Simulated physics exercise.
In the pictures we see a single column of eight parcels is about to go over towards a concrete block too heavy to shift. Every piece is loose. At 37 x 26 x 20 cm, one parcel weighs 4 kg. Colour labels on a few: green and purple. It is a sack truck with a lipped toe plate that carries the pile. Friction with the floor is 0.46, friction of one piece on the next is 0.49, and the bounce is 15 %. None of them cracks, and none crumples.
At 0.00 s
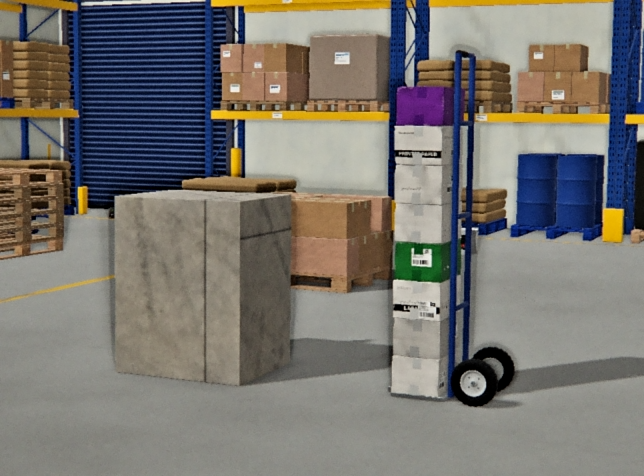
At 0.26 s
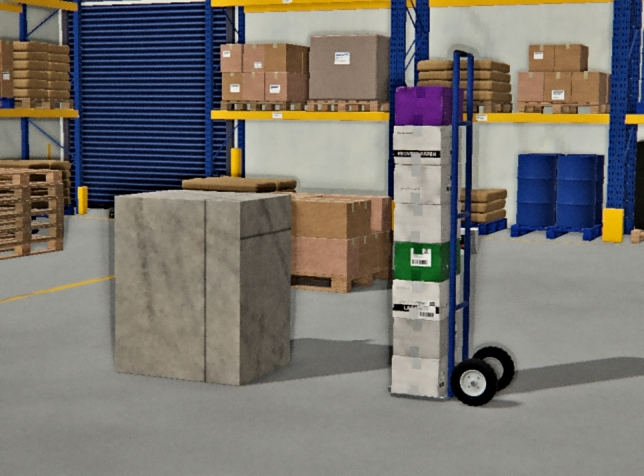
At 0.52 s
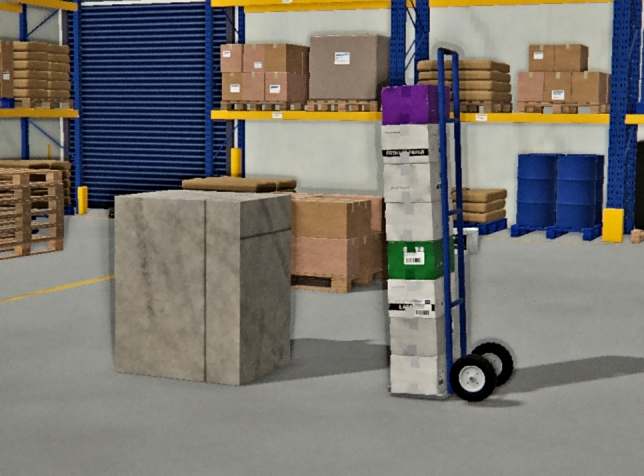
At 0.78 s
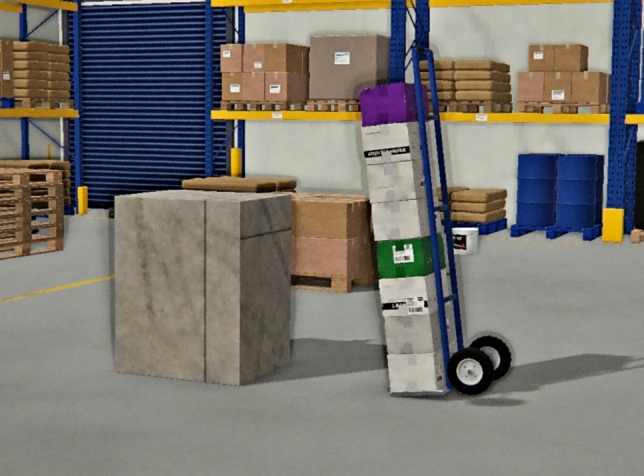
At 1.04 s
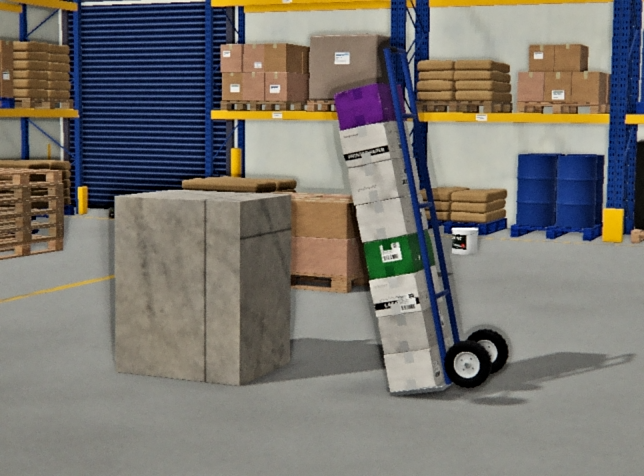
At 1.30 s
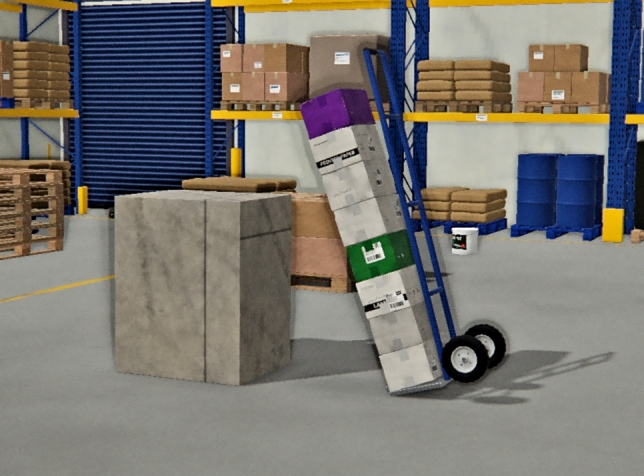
A blue sack truck with black wheels, carrying a tall stack of mostly white parcels with a purple one on top and a green one midway, stands upright in a warehouse, seen side-on. Left of it sits a large grey block, with loaded shelves, blue drums and a blue shutter behind. The truck tilts steadily left, its parcels leaning further than the frame, while the camera stays still.
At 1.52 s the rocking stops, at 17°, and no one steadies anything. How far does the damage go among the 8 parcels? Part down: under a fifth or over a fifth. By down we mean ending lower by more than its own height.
That works out to beyond one fifth of them.
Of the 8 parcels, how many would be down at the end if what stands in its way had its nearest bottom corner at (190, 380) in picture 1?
With that change the number is 5.
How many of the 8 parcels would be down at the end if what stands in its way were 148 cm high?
You'd end up with 0 of them.
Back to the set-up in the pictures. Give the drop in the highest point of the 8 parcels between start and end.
The top ends up some 35 cm lower.
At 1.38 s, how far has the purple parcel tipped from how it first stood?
It's at some 25 degrees.
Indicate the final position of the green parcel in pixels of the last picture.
I'd say its middle settles close to (336, 273).
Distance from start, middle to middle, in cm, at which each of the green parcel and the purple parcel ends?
The green one ends 50 cm from its start and the purple one 160 cm.
After 1.38 s, none of the 8 parcels down, 8 disturbed; purple parcel leaning 23°, 7 cm lower; green parcel leaning 23°.
After 1.48 s, none of the 8 parcels down, 8 disturbed; purple parcel leaning 29°, 12 cm lower; green parcel leaning 29°.
After 1.60 s, 1 of the 8 parcels down; purple parcel leaning 38°, 23 cm lower; green parcel leaning 38°, 6 cm lower.
After 1.80 s, 3 of the 8 parcels down; purple parcel on its side; green parcel leaning 44°, 11 cm lower.
At rest (2.6 s), 3 of the 8 parcels down; purple parcel upside down; green parcel leaning 44°, 11 cm lower. That is 38 per cent. As the last picture would show them, middles, purple parcel near (179, 177), green parcel near (336, 273).
